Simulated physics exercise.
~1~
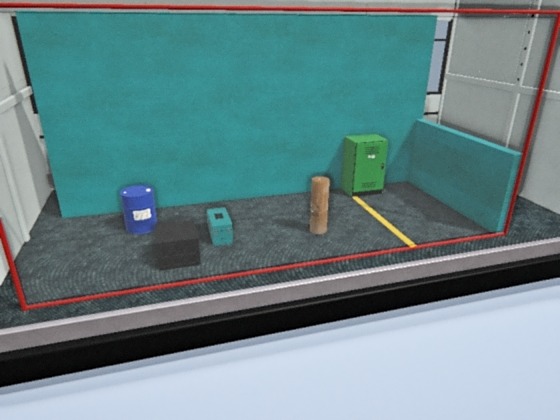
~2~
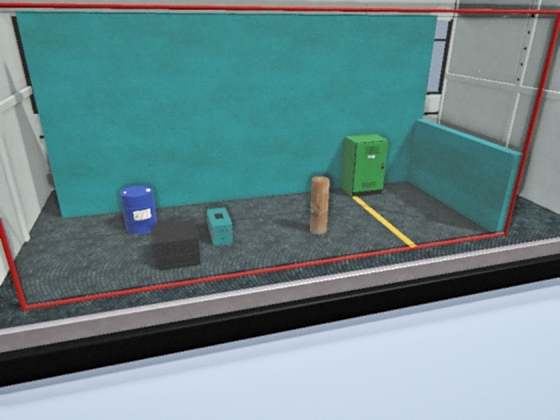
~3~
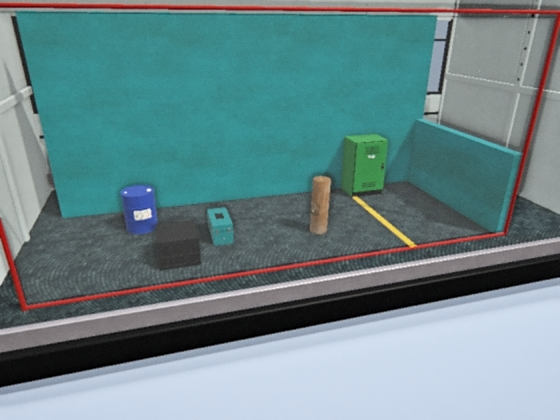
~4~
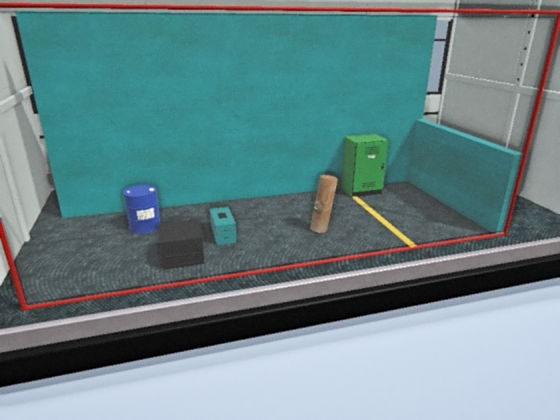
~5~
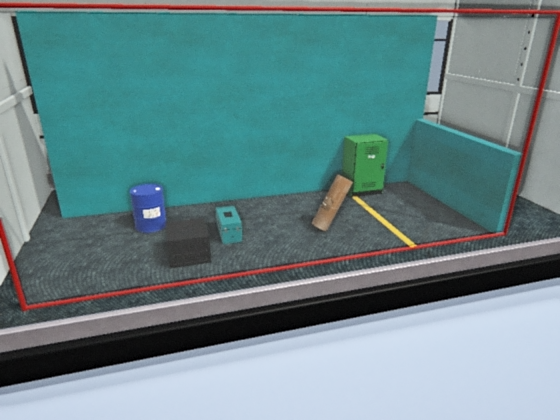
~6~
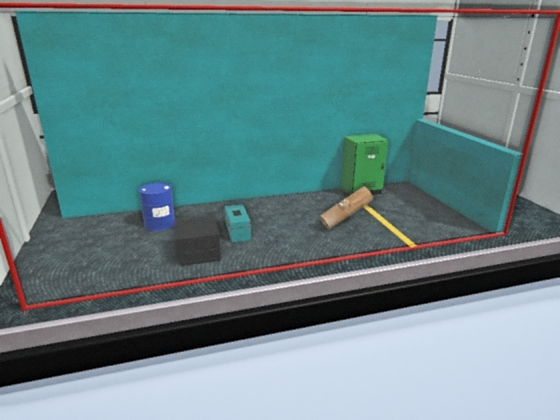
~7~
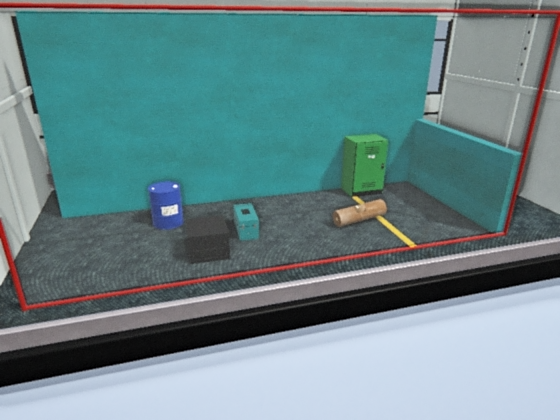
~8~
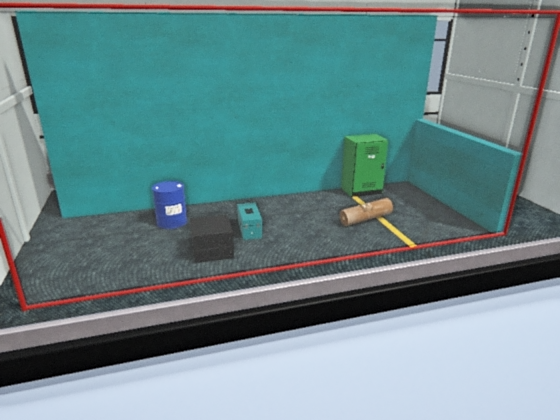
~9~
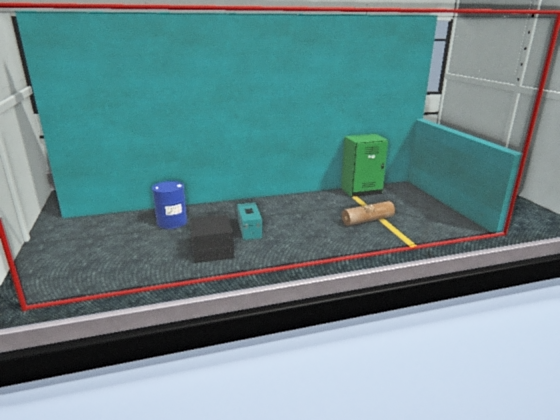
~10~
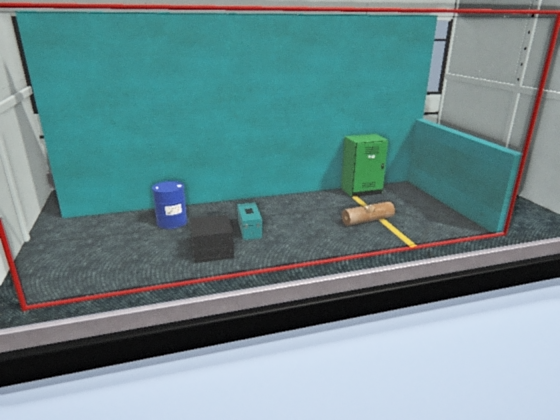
A teal wall backs an open bay with a dark grey floor, seen from outside, slightly above, through a red outline. A blue drum, a black crate and a small teal toolbox stand on the left, with an upright brown roll right of centre and a green locker behind a yellow floor line. At first all is still, then the roll leans right while the loose things begin sliding slightly that way. The roll topples onto its side and shifts a little farther right. Everything settles, the drum still upright, and the roll's middle rests just short of the line.
